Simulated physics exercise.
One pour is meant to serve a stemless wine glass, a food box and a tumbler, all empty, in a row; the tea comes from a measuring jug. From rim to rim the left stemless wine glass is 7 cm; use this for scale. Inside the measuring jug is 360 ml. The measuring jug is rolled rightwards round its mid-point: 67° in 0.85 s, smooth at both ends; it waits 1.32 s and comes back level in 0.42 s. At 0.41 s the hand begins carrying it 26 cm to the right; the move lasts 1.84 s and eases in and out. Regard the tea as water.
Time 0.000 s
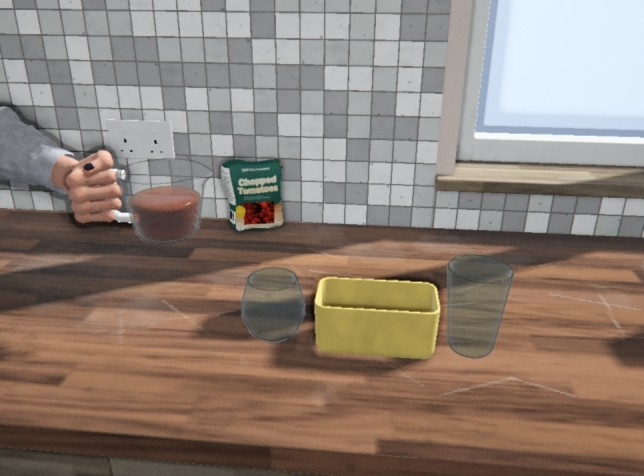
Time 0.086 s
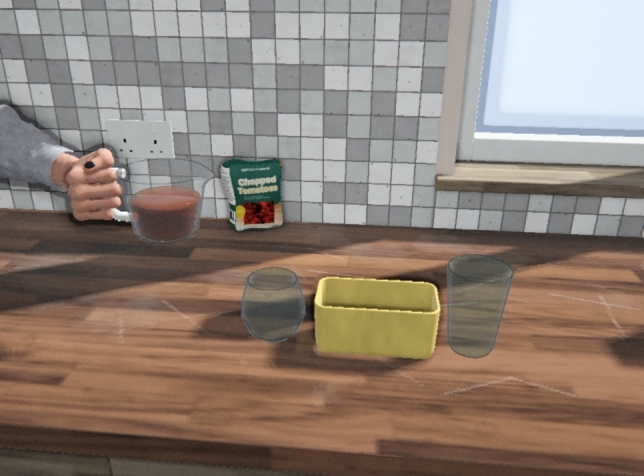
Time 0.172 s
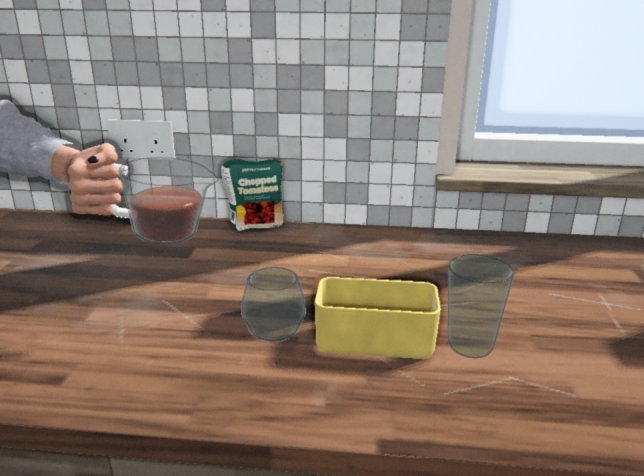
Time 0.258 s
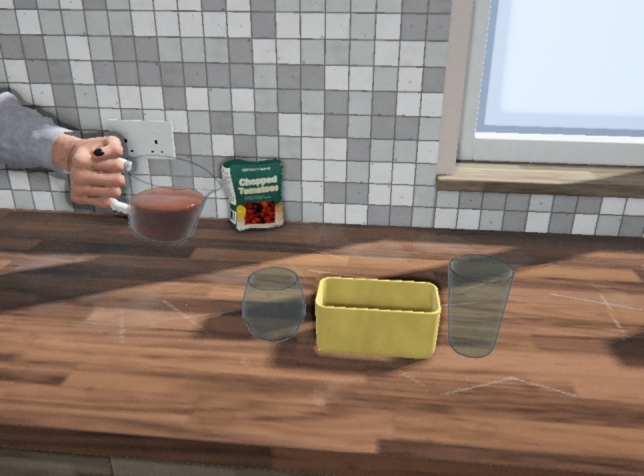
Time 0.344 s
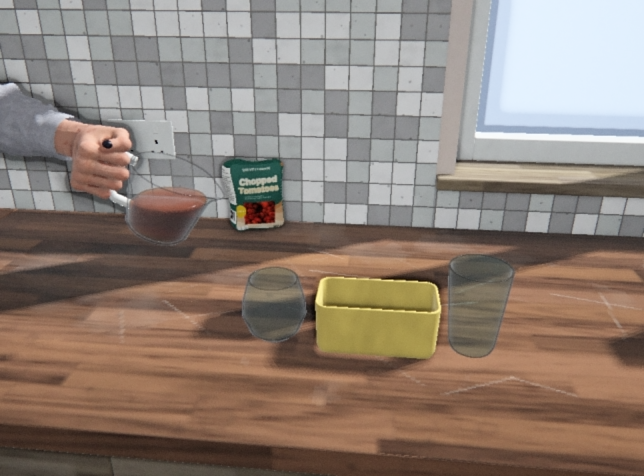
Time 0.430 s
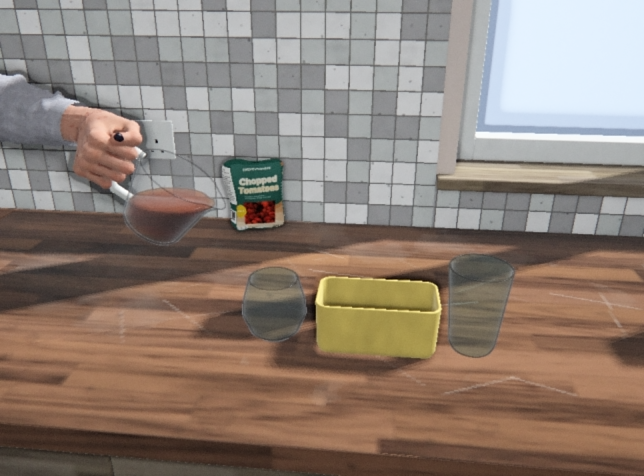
On a wooden kitchen counter, a hand held a clear jug of reddish-brown liquid left of an empty glass, a yellow box and a taller tumbler, then gradually tilted the jug to the right.
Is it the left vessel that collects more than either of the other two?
Yes - the one in the opening spot collects most.
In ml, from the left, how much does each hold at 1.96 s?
From the left: Around 200 ml, then around 70 ml, then around 0 ml.
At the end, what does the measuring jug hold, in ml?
Roughly 40 ml stays in it.
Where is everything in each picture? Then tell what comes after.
Tilt 0°; pouring edge (214, 174); surface from (132, 194) to (200, 197); the left stemless wine glass's rim runs from (249, 279) to (296, 281); the middle food box's rim runs from (318, 293) to (437, 299); the right tumbler's rim runs from (449, 268) to (512, 271), in the first frame.
Tilt 2°; pouring edge (215, 175); surface from (132, 194) to (201, 197), in the second frame.
Tilt 7°; pouring edge (218, 180); surface from (133, 194) to (202, 197), in the third frame.
Tilt 14°; pouring edge (222, 188); surface from (134, 195) to (204, 198), in the fourth frame.
Tilt 24°; pouring edge (224, 197); surface from (135, 195) to (208, 199), in the fifth frame.
Tilt 34°; pouring edge (226, 207); surface from (132, 195) to (215, 201), in the sixth frame.
By 1.04 s the tilt is 67° and from the left they hold 185 ml, 0 ml, 0 ml, the measuring jug 140 ml, and 0 ml is on the work surface.
By 1.49 s the tilt is 67° and from the left they hold 200 ml, 40 ml, 0 ml, the measuring jug 80 ml, and 35 ml is on the work surface.
By 1.96 s the tilt is 67° and from the left they hold 200 ml, 70 ml, 0 ml, the measuring jug 55 ml, and 35 ml is on the work surface.
By 2.46 s the tilt is 14° and from the left they hold 200 ml, 80 ml, 0 ml, the measuring jug 45 ml, and 35 ml is on the work surface.
At rest from the left they hold 200 ml, 80 ml, 0 ml, the measuring jug 45 ml, and 35 ml is on the work surface.
